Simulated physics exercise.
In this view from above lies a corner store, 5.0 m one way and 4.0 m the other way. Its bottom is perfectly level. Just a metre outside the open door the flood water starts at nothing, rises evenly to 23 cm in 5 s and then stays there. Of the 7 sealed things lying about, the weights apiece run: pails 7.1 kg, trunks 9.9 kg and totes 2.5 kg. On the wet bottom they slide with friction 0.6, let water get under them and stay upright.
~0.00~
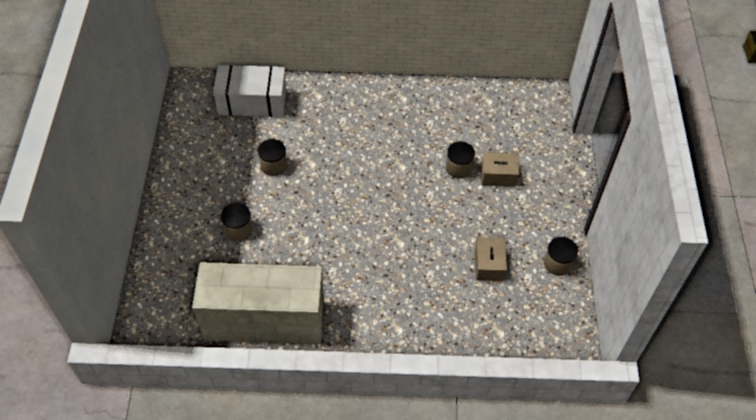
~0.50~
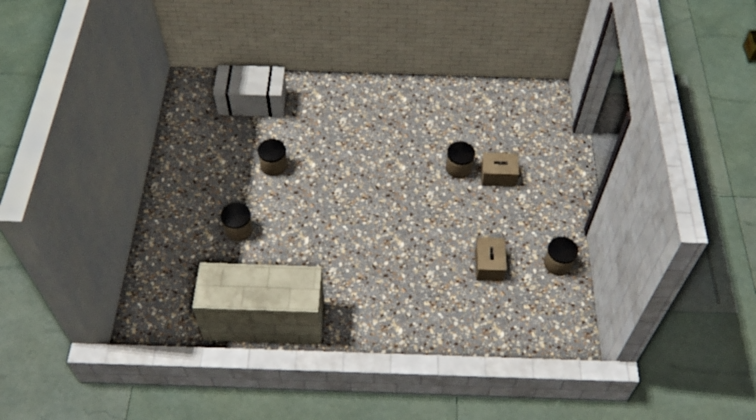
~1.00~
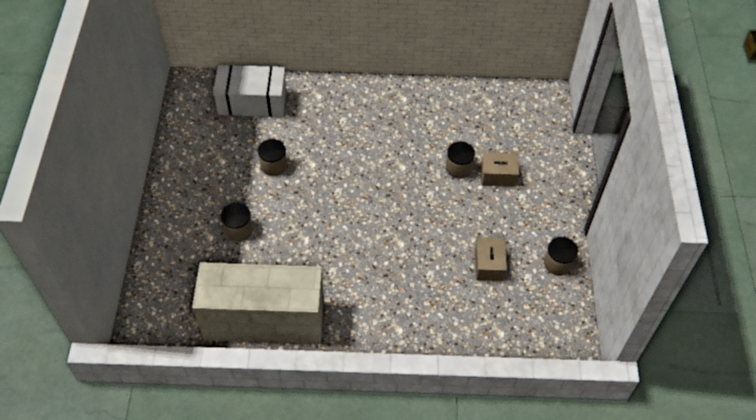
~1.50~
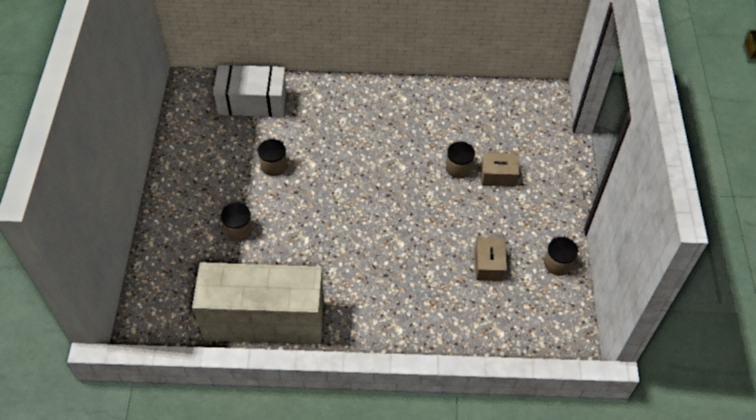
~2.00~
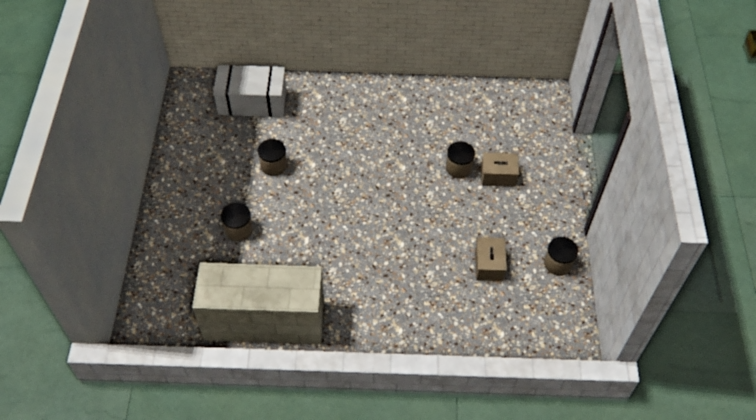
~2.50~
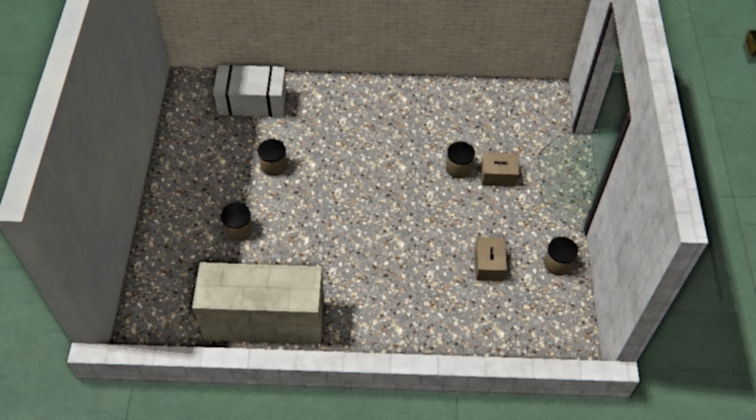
In a corner store, greenish water spreads outside, then enters at right while containers stay still.
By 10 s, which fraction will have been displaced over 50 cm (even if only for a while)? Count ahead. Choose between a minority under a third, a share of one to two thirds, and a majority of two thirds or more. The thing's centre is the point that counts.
A share of one to two thirds.
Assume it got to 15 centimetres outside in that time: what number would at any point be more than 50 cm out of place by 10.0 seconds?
I count 2 of them in that case.
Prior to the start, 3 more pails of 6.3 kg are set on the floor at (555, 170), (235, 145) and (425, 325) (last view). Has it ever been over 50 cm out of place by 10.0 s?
Sequence: Above the line / below the line / below the line.
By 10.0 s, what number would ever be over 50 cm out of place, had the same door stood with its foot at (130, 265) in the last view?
Then the count would be 3.
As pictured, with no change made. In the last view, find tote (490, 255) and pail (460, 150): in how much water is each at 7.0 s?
Around 2 cm and 5 cm.
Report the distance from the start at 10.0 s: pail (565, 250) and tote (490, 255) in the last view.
In turn: 0 cm, 100 cm.
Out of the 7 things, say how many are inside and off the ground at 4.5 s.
At that time, 1.
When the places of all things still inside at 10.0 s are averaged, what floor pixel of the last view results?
They're centred close to (327, 230).
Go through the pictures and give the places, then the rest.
In the first picture, a pail at (272, 150) rests on the ground; a pail at (236, 215), on the bottom; 0.0 m2 under water; 0 of 7 have shifted.
In the second picture, a pail at (272, 150) rests on the ground; a pail at (236, 215), on the bottom; 0.0 m2 under water; 0 of 7 have shifted.
In the third picture, a pail at (272, 150) rests on the ground; a pail at (236, 215) rests on the ground; 0.0 m2 under water; 0 of 7 have shifted.
In the fourth picture, a pail at (272, 150) rests on the ground; a pail at (236, 215) rests on the ground; water covers 0.0 m2; 0 of 7 have shifted.
In the fifth picture, a pail at (272, 150), on the bottom; a pail at (236, 215), on the bottom; water covers 0.0 m2; 0 of 7 have shifted.
In the sixth picture, a pail at (272, 150) rests on the ground; a pail at (236, 215) rests on the ground; 0.5 m2 under water; 0 of 7 have shifted.
After 3.5 s 0 of 7 are over 50 cm from their spots; 0 afloat.
After 4.5 s 1 of 7 are over 50 cm from their spots; 1 afloat.
After 7.0 s 3 of 7 are over 50 cm from their spots; 1 afloat.
After 10.0 s 4 of 7 are over 50 cm from their spots, and 4 have been at some point; 4 afloat.
